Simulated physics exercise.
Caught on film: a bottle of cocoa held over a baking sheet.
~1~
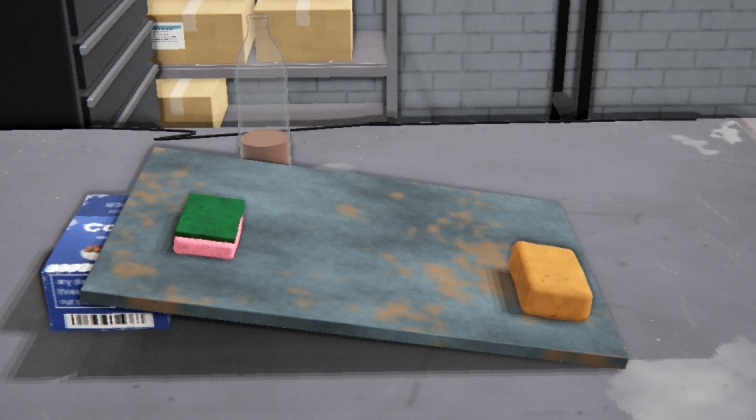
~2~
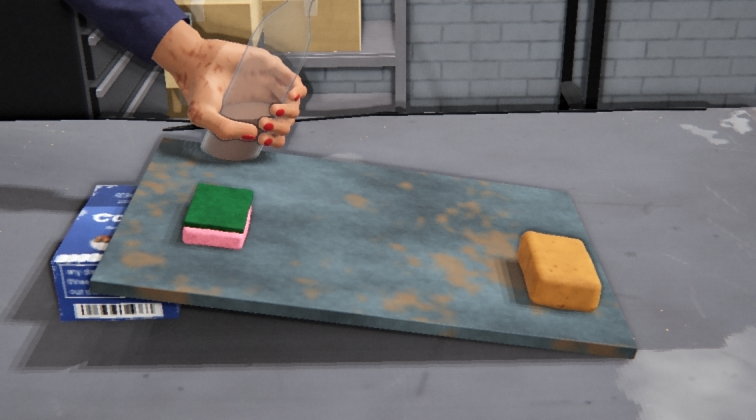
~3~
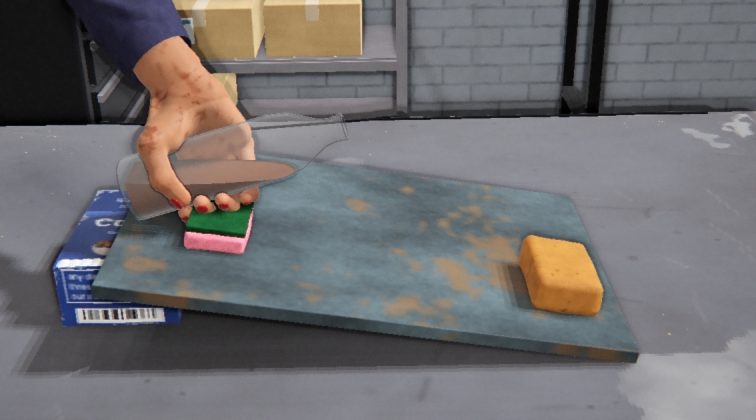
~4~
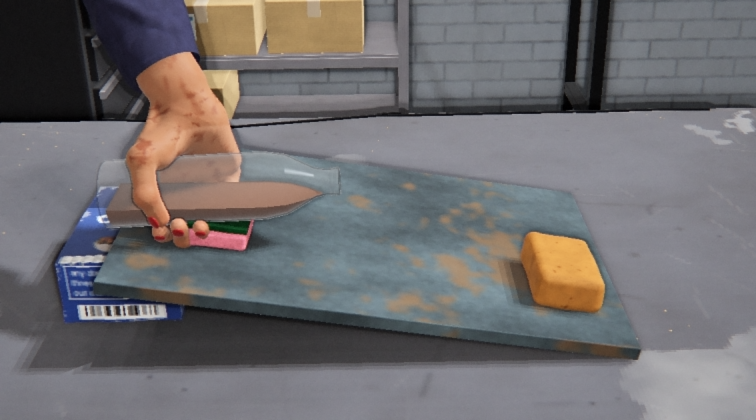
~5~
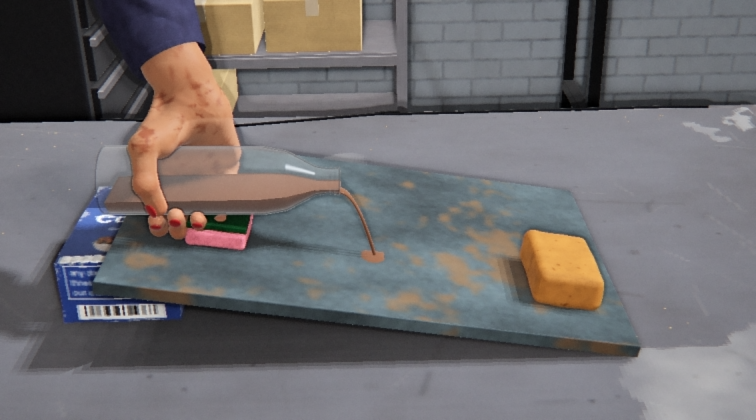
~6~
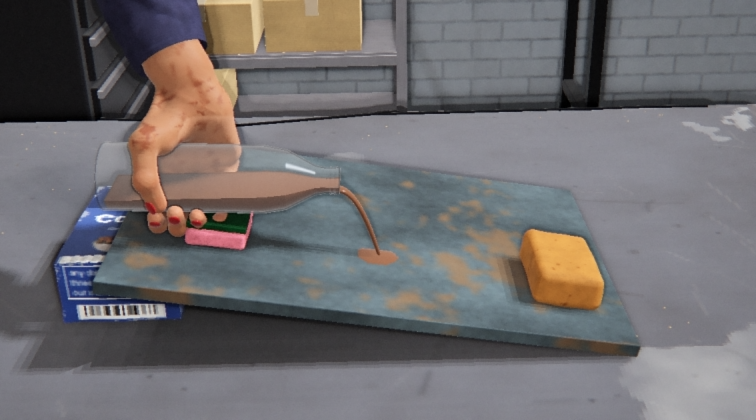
A hand lifts a bottle, tilts it rightward, and pours brown liquid onto a sloping board.
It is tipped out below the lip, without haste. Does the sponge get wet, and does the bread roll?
The sponge remains untouched and the bread roll ends up in the puddle.
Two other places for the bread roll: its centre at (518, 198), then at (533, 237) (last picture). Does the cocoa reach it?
One: It escapes. Two: It is reached.
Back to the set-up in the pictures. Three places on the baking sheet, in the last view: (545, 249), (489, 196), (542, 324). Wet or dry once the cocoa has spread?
First wet, second dry, third reached.
A moment on, it runs down to the right; the sponge is untouched; the bread roll is reached.
Further on, it runs down to the right and off the end; the sponge is untouched; the bread roll is reached.
When it is over, it runs down to the right and off the end; the sponge is untouched; the bread roll is reached.
